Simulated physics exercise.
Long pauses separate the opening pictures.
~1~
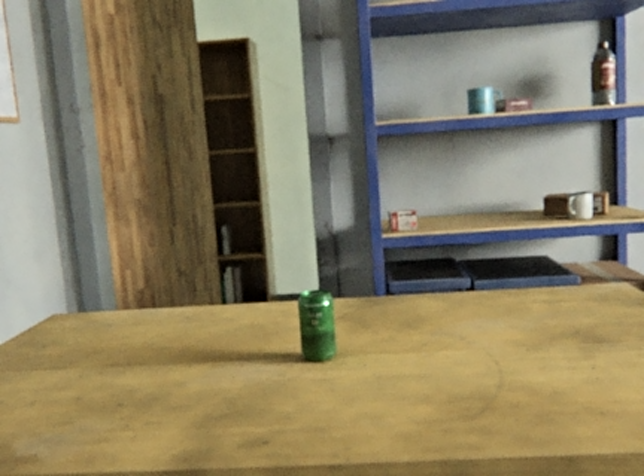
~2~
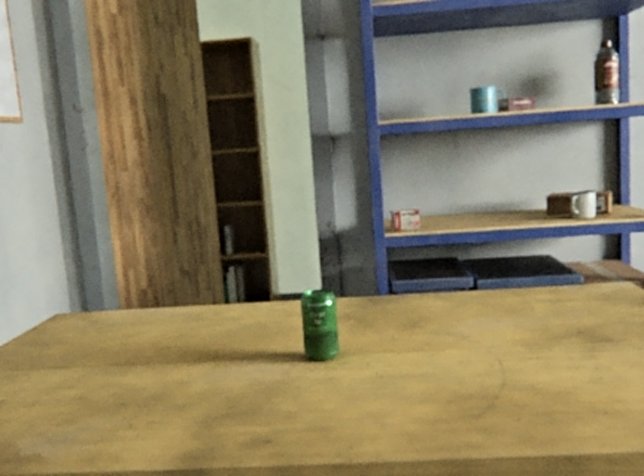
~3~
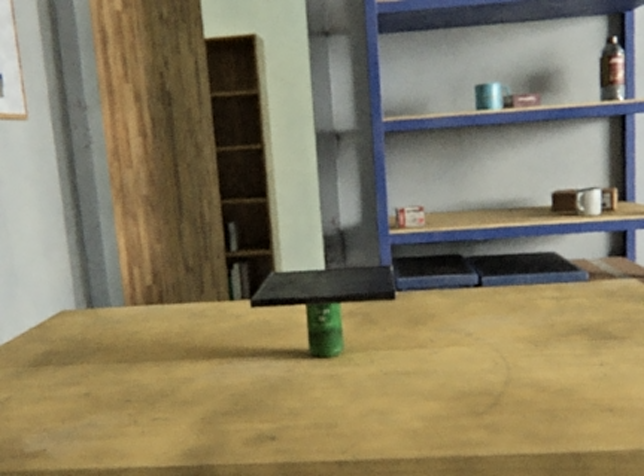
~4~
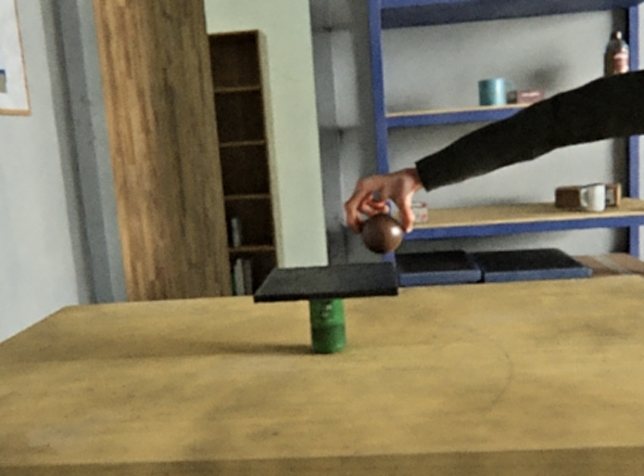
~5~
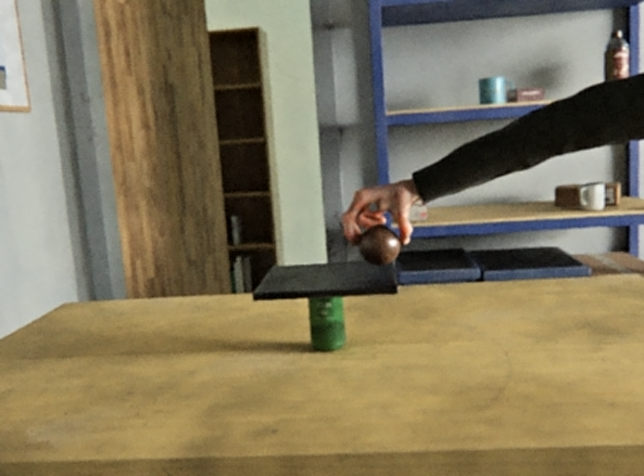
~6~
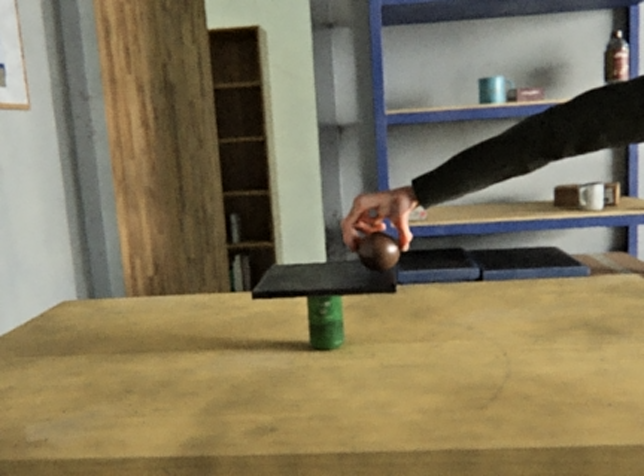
The footage shows a green can standing on a wooden table, then a flat black board resting on top of it, before a dark-sleeved hand holding a round brown object lowers it slightly to the board's right edge.
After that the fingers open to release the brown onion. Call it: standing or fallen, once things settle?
Fallen.
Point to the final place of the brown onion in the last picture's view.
Near (407, 326).
Then, 0.40 s on from there, brown onion now fallen; black lid on its side.
Then, 0.60 s on from there, black lid now fallen.
In the end, fallen, black lid and brown onion; green can unmoved. At the end, from the last picture's camera, brown onion near (407, 326). The stack loses its balance.
